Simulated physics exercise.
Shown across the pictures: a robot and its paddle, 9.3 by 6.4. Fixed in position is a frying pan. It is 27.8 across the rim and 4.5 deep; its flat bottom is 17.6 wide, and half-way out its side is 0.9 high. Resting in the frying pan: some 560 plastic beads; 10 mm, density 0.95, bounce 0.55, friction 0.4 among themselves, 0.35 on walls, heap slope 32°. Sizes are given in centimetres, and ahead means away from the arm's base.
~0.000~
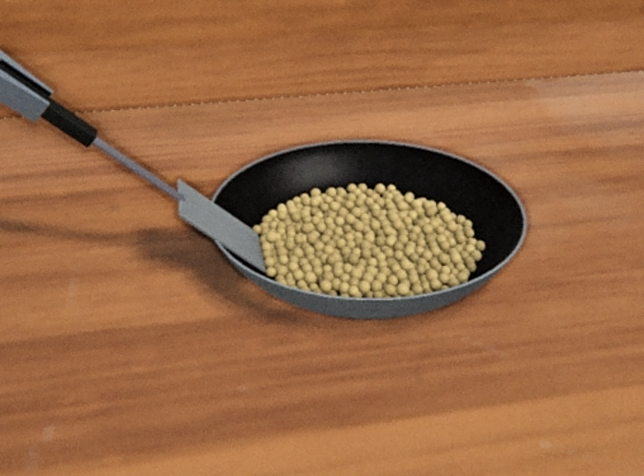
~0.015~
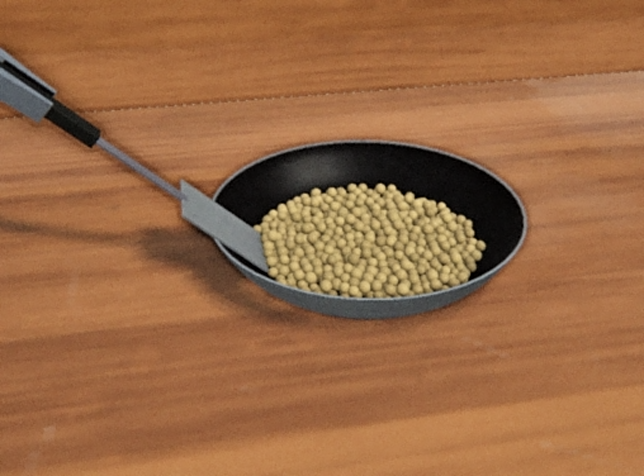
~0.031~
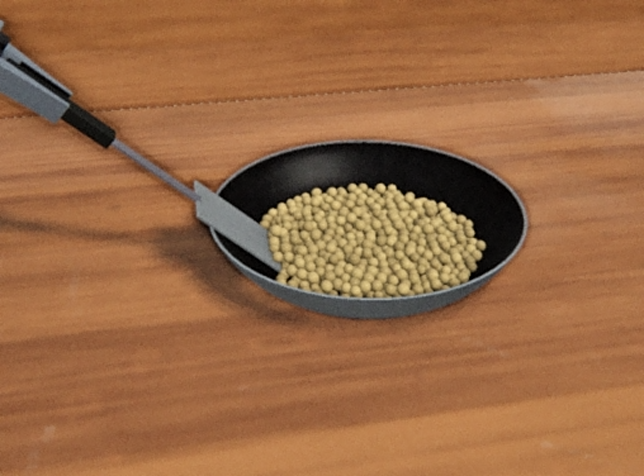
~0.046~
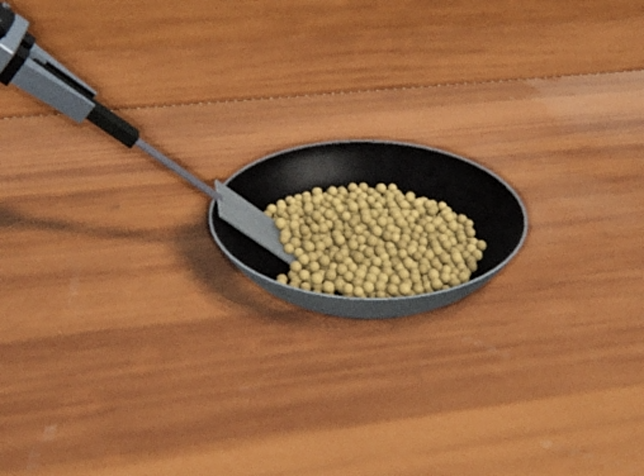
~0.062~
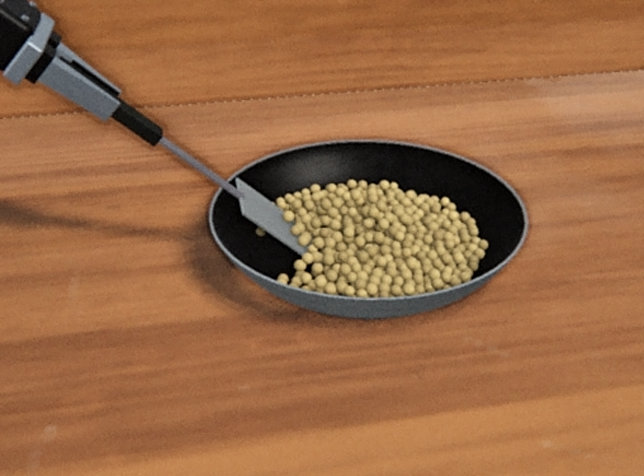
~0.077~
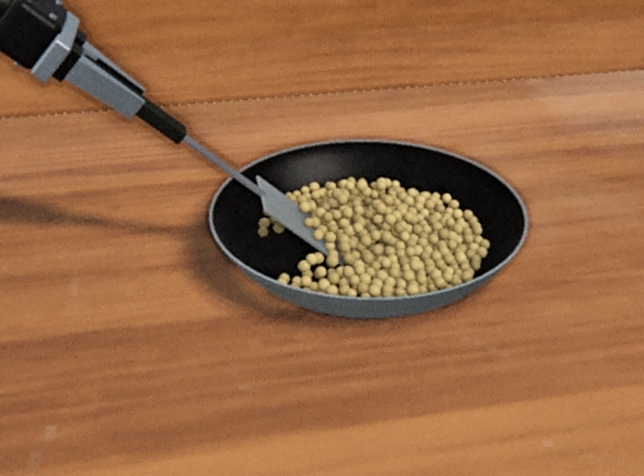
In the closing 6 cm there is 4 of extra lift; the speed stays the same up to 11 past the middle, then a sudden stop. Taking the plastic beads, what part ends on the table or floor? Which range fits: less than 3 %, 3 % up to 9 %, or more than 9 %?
The range that fits is more than 9 %.
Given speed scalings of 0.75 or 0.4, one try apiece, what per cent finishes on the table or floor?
Estimates, in order: 10 % and 5 %.
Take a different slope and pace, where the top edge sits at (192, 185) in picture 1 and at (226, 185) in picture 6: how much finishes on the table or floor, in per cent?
Some 5 percent ends up on the table or floor.
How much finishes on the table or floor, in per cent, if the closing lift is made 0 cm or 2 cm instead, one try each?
About 20 and 20 per cent.
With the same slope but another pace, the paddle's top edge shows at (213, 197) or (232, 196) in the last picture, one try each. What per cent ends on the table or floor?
Try one roughly 5 per cent; try two roughly 10 per cent.
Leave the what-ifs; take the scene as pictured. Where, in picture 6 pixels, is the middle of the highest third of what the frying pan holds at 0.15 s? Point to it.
About pixel (429, 214).
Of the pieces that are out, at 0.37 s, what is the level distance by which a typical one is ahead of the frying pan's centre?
Roughly 32 cm.
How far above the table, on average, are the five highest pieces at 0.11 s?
About 6 cm.
After 0.11 s, sloping 44°, highest piece 8 above the table; 565 in the frying pan.
After 0.15 s, sloping 44°, highest piece 8 above the table; 565 in the frying pan.
After 0.37 s, sloping 44°, highest piece 16 above the table; 462 in the frying pan, 34 on the table or floor, 69 on the blade or in flight.
After 1.42 s, sloping 44°, highest piece 3 above the table; 462 in the frying pan, 103 on the table or floor.
In the end, 462 in the frying pan, 103 on the table or floor. That is 18 % on the table or floor.
